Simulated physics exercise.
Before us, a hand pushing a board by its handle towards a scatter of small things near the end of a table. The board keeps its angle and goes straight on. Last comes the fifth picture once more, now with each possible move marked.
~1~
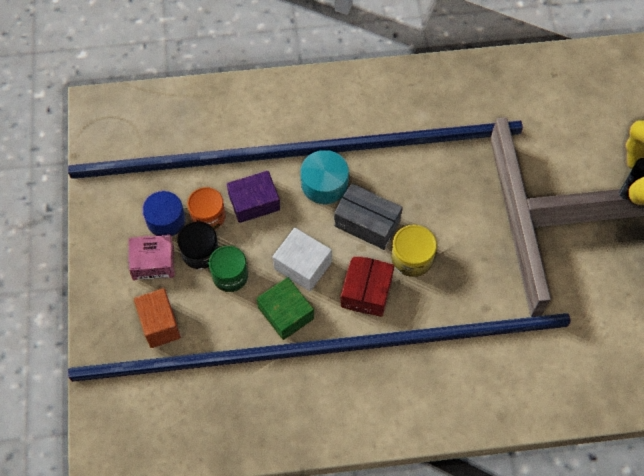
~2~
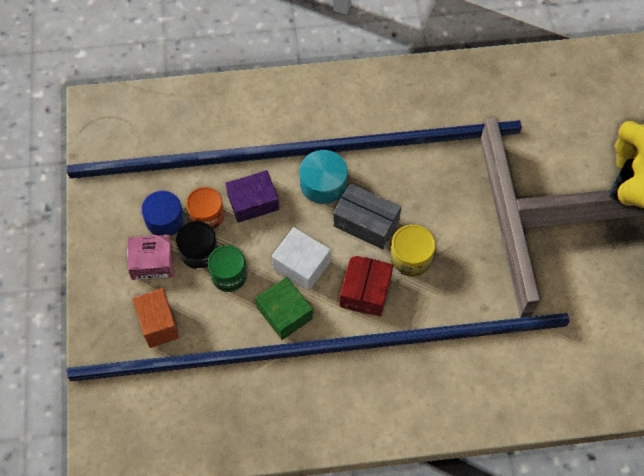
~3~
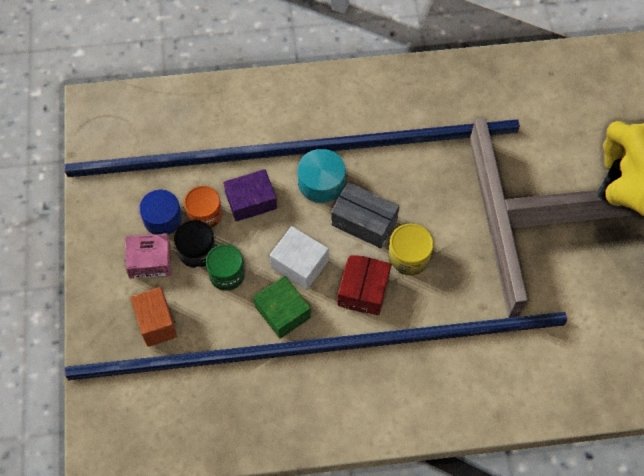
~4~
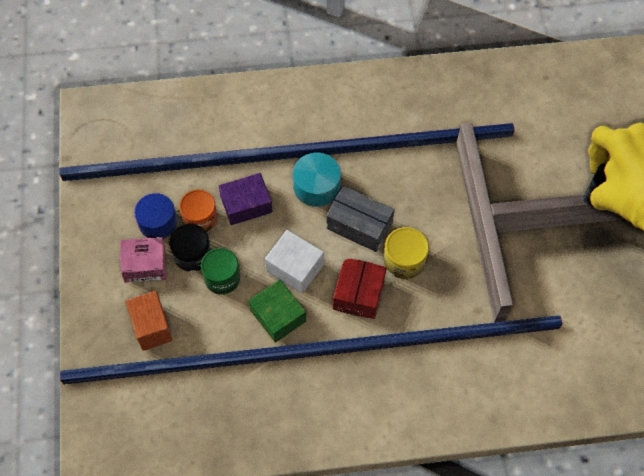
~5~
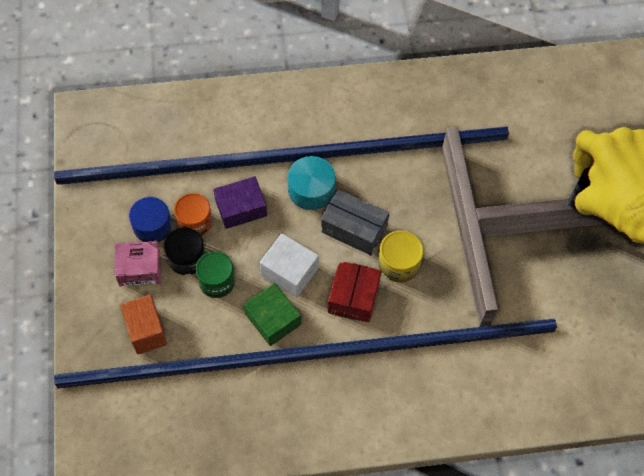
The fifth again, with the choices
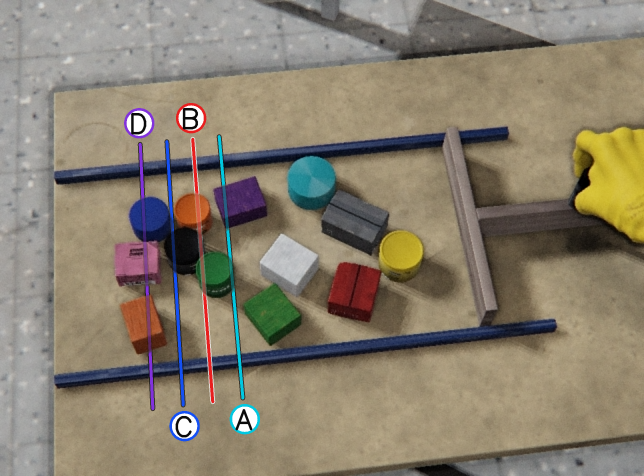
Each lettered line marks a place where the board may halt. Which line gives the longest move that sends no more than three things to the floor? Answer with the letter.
Stop at C.
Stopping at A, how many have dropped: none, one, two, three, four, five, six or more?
The count is none.
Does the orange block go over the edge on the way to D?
Yes.
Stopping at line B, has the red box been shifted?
By then, yes.
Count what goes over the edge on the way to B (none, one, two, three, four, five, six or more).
In all, none.
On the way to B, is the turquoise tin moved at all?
Yes.
On the marked copy, A at (230, 259); B at (202, 262); C at (175, 265); D at (146, 268).
Taking C. A third of the way, board (366, 225); red box (338, 311); yellow tub (342, 269).
Two thirds of the way, board (260, 236); blue pot (110, 225); pink packet (120, 258).
When it is over, board (175, 245); pink packet over the edge; blue pot (62, 222); one fallen.
As for the rest, A is within the limit but short; B is within the limit but short; D drops five.
